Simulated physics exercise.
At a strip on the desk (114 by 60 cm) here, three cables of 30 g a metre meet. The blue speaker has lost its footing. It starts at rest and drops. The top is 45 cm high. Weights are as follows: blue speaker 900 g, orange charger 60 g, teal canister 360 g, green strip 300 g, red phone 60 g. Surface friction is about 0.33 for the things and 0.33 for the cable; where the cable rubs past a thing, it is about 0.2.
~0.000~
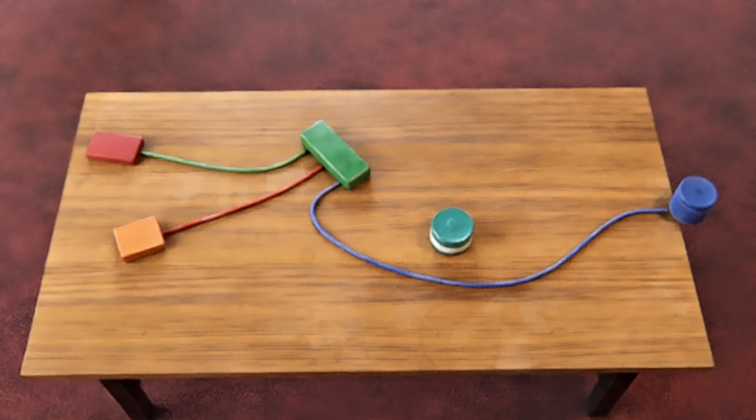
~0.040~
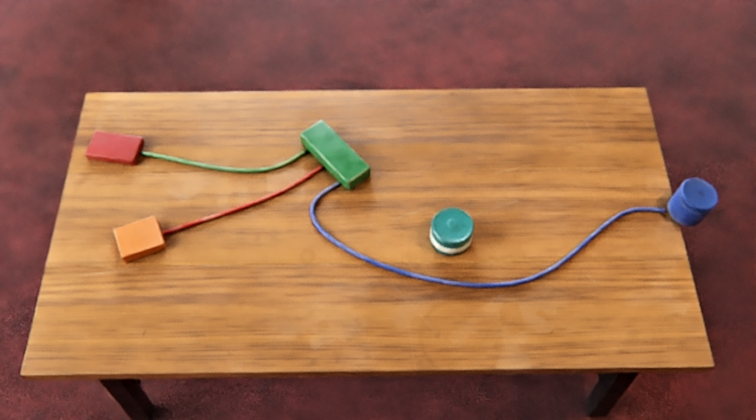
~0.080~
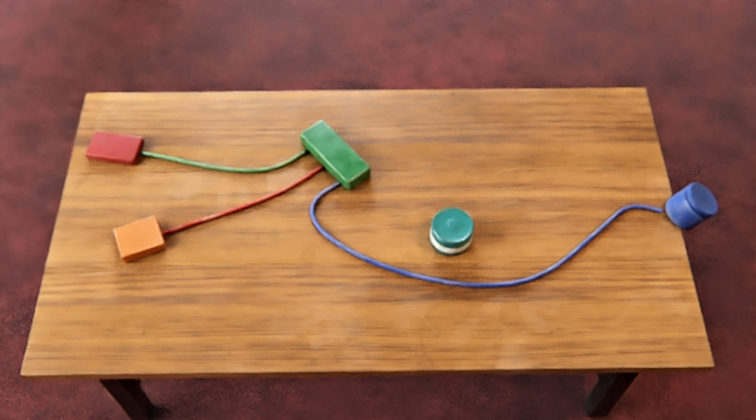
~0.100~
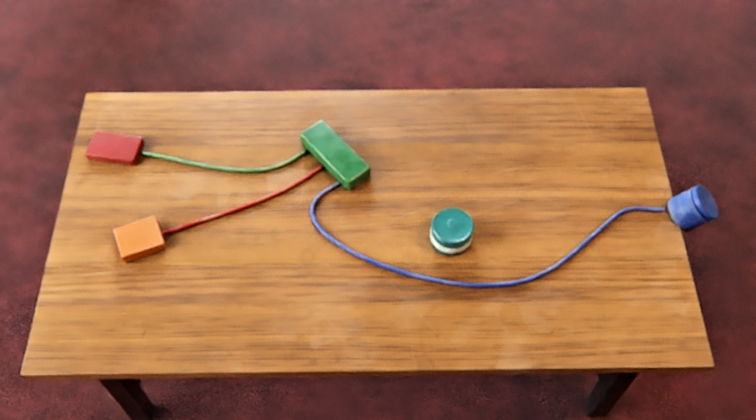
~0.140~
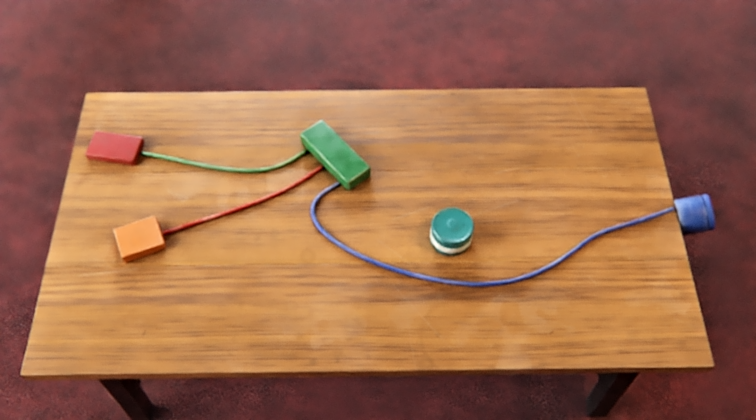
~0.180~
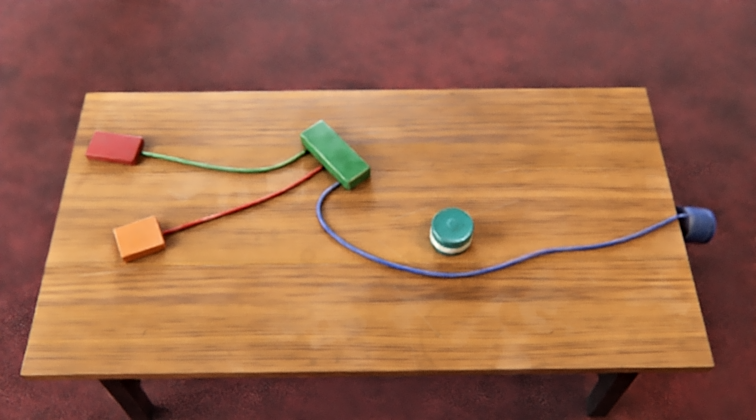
A blue cylinder on a blue cable tilted over the table's right edge and dropped partway below it, drawing the cable straighter, while the red, orange, green and teal objects stayed still.
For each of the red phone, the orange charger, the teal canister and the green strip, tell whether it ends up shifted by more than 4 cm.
My prediction: I expect the red phone to change position. I expect the orange charger to change position. I expect the teal canister to change position. I expect the green strip to change position.
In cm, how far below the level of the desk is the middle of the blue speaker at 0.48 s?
40 cm.
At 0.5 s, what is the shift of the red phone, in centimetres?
Shift: Approx. 24 cm.
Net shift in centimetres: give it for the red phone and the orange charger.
About 50 cm, 36 cm.
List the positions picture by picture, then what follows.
The first frame shows shows, red phone (114, 145); orange charger (138, 236); teal canister (453, 225); green strip (335, 150); blue cable runs through (312, 211) (373, 262) (470, 285) (555, 267) (617, 219).
The second frame shows shows, blue speaker (698, 193); blue cable runs through (312, 211) (470, 285) (616, 218).
The third frame shows shows, blue speaker (692, 207); blue cable runs through (312, 211) (470, 285) (614, 217).
The fourth frame shows shows, blue speaker (693, 209); blue cable runs through (312, 211) (470, 285) (615, 217).
The fifth frame shows shows, blue speaker (694, 215); blue cable runs through (313, 211) (471, 284) (626, 225).
The sixth frame shows shows, red phone (114, 145); orange charger (138, 236); teal canister (453, 225); green strip (335, 150); blue cable runs through (319, 214) (384, 262) (482, 272) (566, 249) (648, 231).
At 0.5 s, the strip's end of the blue cable at (433, 225); red phone 24 cm off its start, green strip 19 cm off its start, teal canister 16 cm off its start.
At 0.8 s, the strip's end of the blue cable at (467, 250); red phone 48 cm off its start, orange charger 36 cm off its start, green strip 29 cm off its start.
At 1.1 s, the strip's end of the blue cable at (467, 249); red phone 49 cm off its start at (368, 177), orange charger 36 cm off its start at (340, 205), green strip 29 cm off its start at (437, 252).
At 1.4 s, the strip's end of the blue cable at (467, 249); red phone 49 cm off its start, orange charger 36 cm off its start, green strip 29 cm off its start.
At 2.6 s, the strip's end of the blue cable at (467, 249); red phone 49 cm off its start at (368, 177), orange charger 36 cm off its start at (340, 205), green strip 29 cm off its start at (437, 252), teal canister 22 cm off its start at (491, 131).
